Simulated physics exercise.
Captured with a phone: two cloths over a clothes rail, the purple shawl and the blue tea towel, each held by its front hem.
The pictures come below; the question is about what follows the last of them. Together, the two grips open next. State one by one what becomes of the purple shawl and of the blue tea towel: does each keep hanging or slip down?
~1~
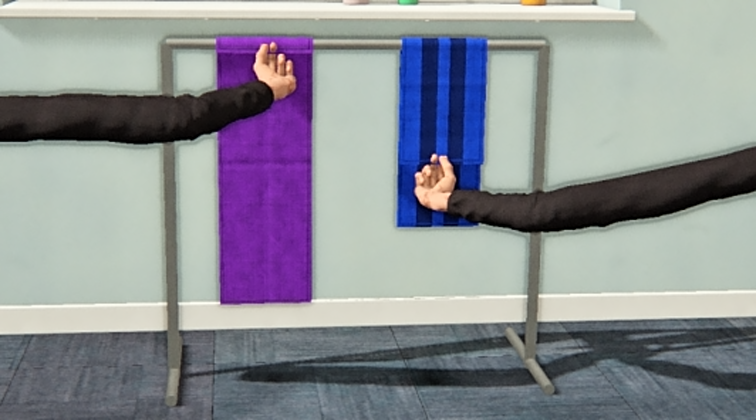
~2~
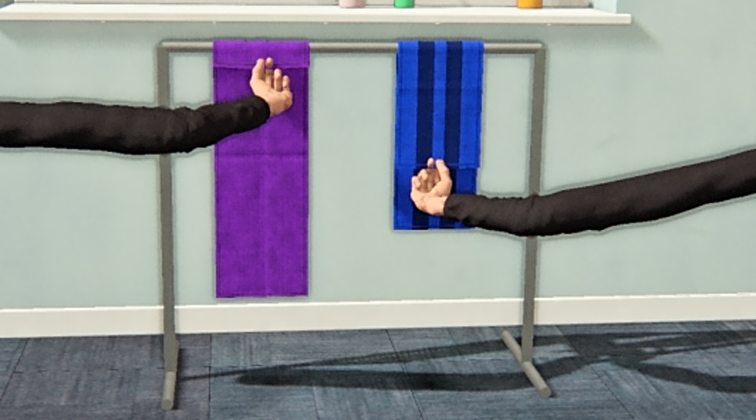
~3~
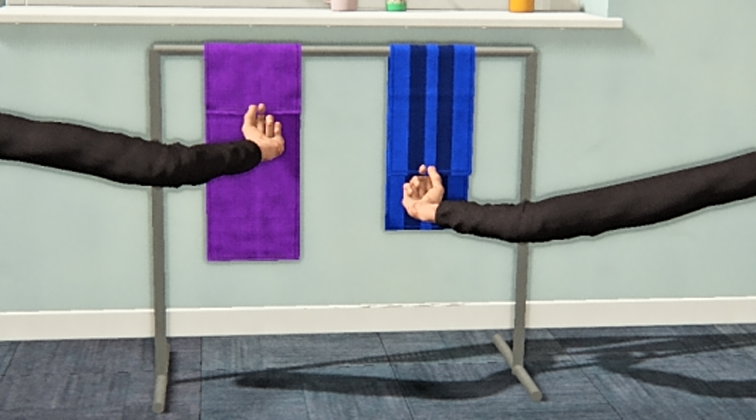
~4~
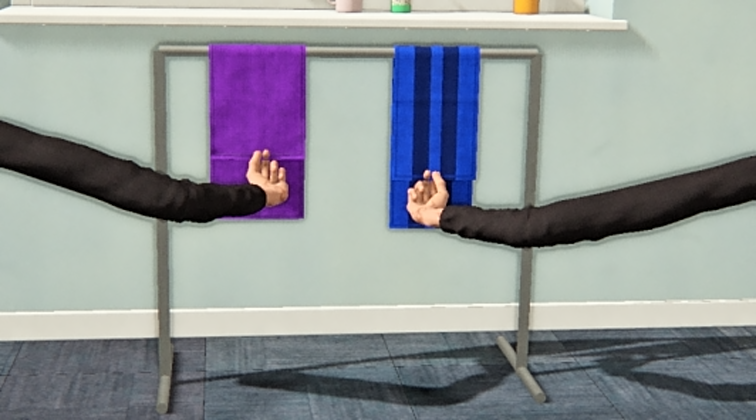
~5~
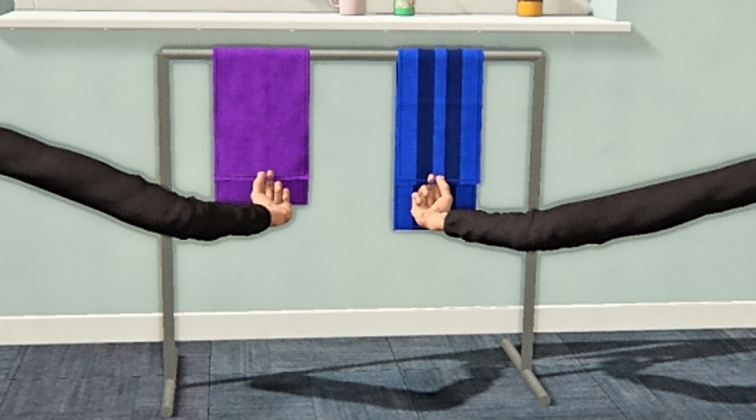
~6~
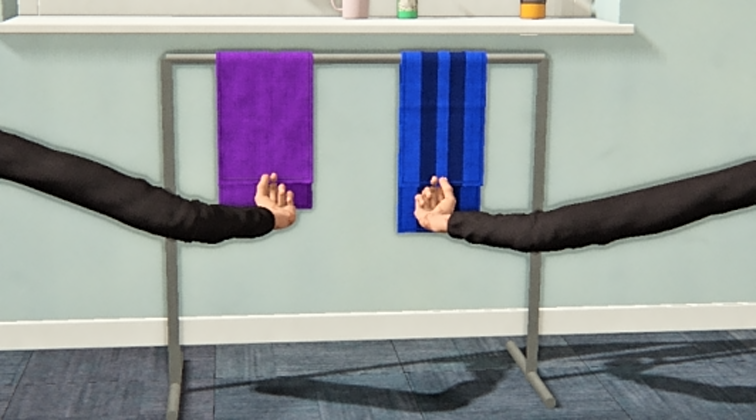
One by one: The purple shawl keeps hanging; the blue tea towel keeps hanging.
Then, 0.34 s later than the last view, shawl at rest on the rail; tea towel at rest on the rail.
Finally, shawl at rest on the rail; tea towel at rest on the rail. The purple shawl keeps its place and the blue tea towel stays on.
